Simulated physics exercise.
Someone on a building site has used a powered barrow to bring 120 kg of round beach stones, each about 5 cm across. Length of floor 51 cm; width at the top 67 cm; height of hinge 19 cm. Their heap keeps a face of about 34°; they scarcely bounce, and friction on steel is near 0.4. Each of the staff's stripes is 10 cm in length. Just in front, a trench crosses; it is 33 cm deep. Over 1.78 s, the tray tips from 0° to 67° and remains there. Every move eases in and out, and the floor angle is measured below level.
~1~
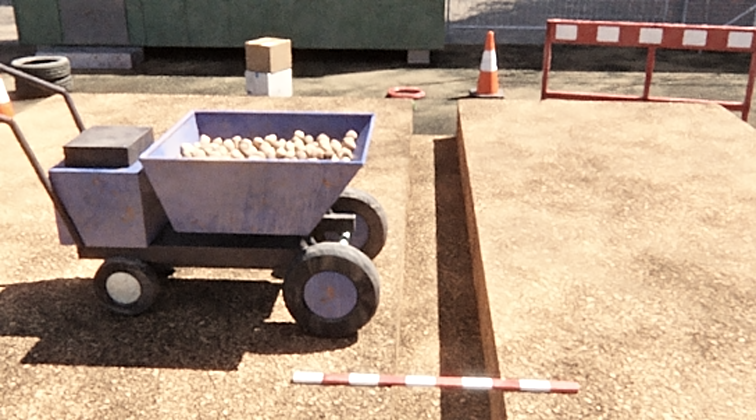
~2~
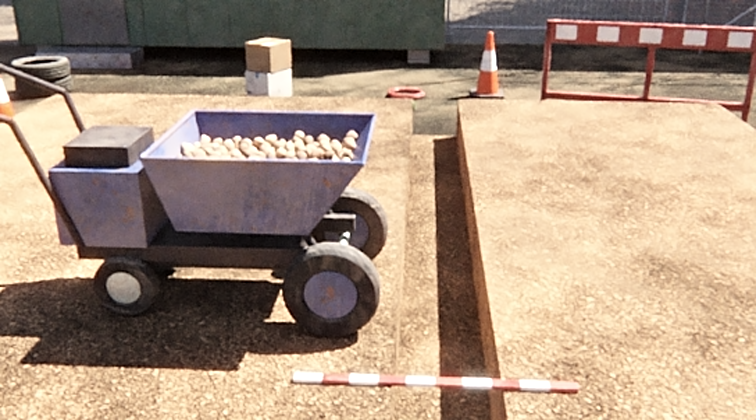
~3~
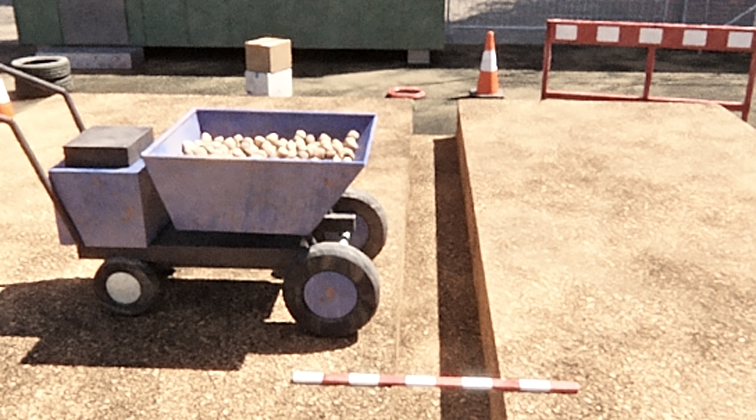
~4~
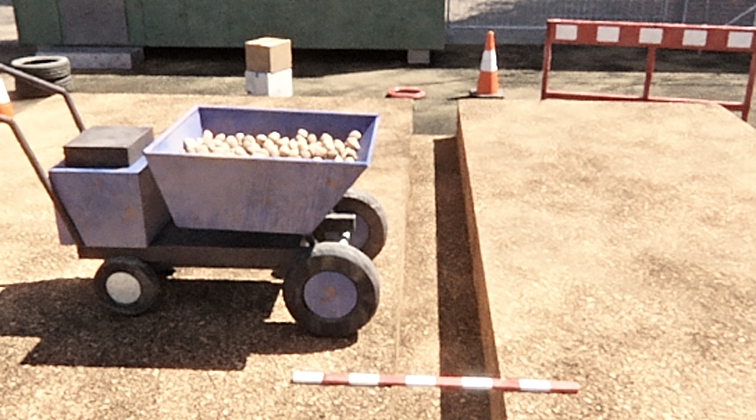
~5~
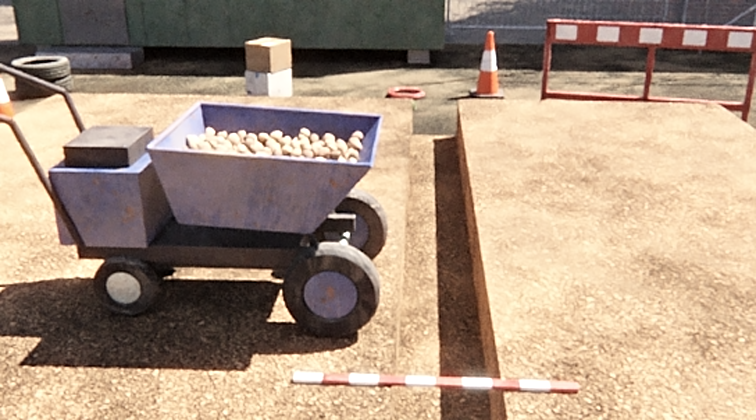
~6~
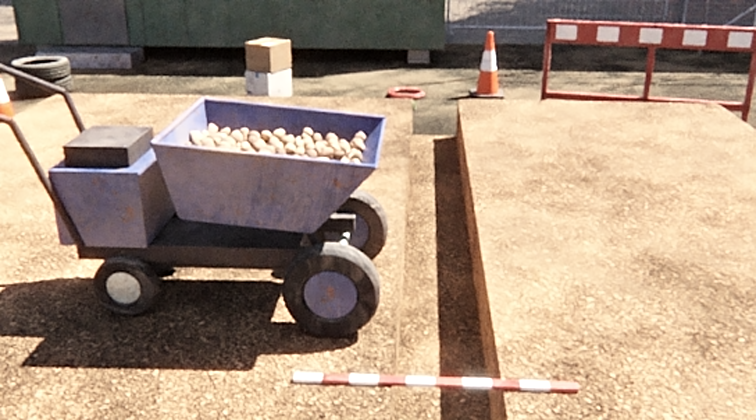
On a building site, a blue barrow's tray of round stones tilts slightly forward to the right.
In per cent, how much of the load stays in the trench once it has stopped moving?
I would say about 41 per cent.
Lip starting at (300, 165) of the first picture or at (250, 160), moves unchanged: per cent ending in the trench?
Around 95% for the first place and 100% for the second.
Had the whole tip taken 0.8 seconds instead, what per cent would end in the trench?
With that timing, about 30 per cent.
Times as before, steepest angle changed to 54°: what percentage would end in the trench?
Trench share: Approx. 25%.
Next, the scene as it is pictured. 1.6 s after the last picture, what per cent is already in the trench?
Some 5 per cent.
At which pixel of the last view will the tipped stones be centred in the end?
At about pixel (512, 296) in the last view.
Then, 1.0 s after the last picture the floor is at 57°, 100 % in the tray; the foremost stones are at (464, 231).
Then, 1.6 s after the last picture the floor is at 67°, 63 % in the tray, 6 % in the trench, 31 % past the trench; the foremost stones are at (586, 300).
Then, 1.9 s after the last picture the floor is at 67°, 34 % in the tray, 10 % in the trench, 56 % past the trench; the foremost stones are at (668, 302).
Then, 3.9 s after the last picture the floor is at 67°, 0 % in the tray, 41 % in the trench, 59 % past the trench; the foremost stones are at (728, 318).
